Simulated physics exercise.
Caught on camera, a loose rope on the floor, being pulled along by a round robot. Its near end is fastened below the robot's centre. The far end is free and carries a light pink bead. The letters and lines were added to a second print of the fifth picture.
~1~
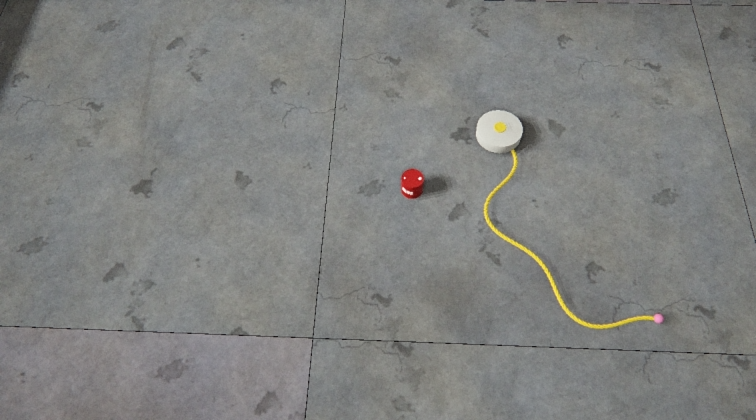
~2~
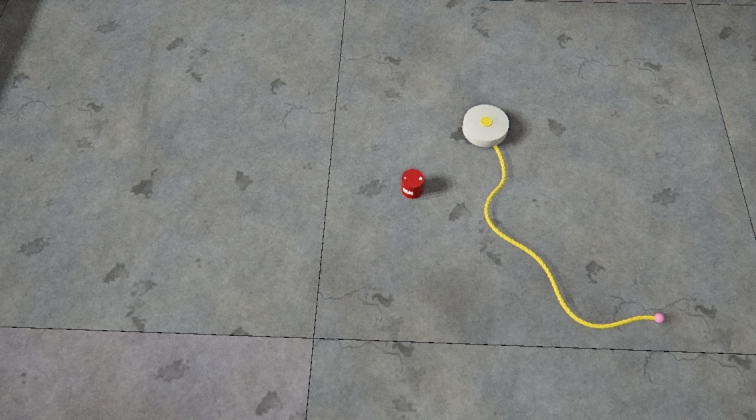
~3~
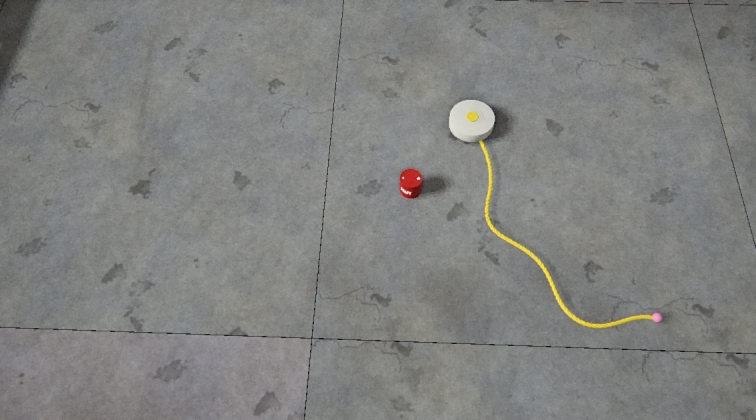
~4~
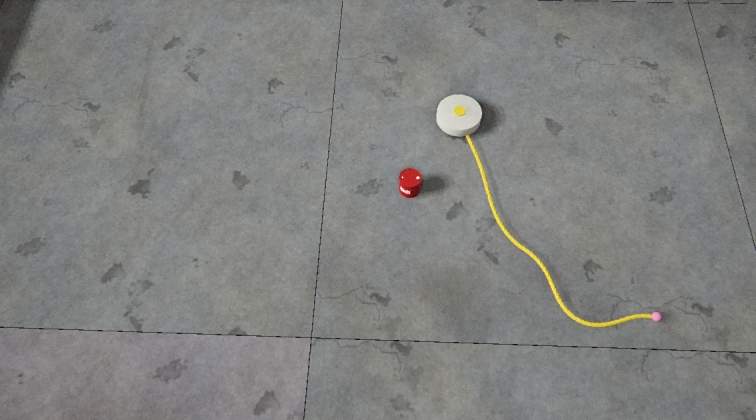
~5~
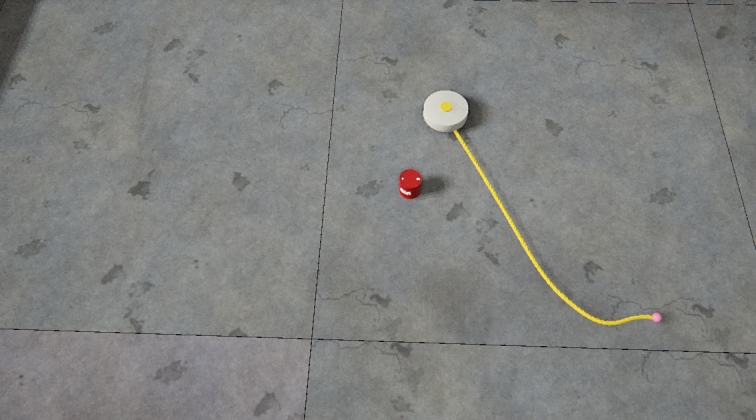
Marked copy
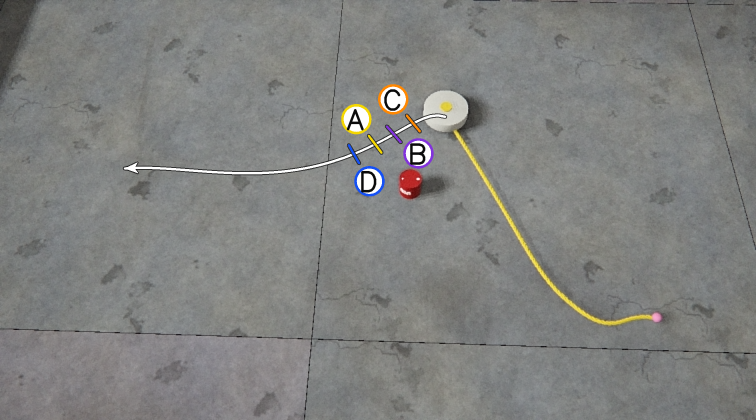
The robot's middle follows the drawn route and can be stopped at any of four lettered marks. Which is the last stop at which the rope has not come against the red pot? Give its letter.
As far as tick D.
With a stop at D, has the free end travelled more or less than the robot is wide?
By then, less.
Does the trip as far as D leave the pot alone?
Yes.
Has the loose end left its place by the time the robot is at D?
Yes.
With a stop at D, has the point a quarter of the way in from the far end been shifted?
Yes.
On the marked copy, A at (375, 144); B at (394, 134); C at (413, 123); D at (354, 154); the route from (445, 117) via (290, 171) to (125, 168).
Taking D. A third of the way, robot (412, 119), middle of the rope (516, 229), free end (653, 317).
Two thirds of the way, robot (381, 136), middle of the rope (511, 224), free end (649, 317).
When it is over, robot (353, 149), middle of the rope (497, 219), free end (638, 316); nothing has been touched.
As for the rest, A is safe but short; B is safe but short; C is safe but short.
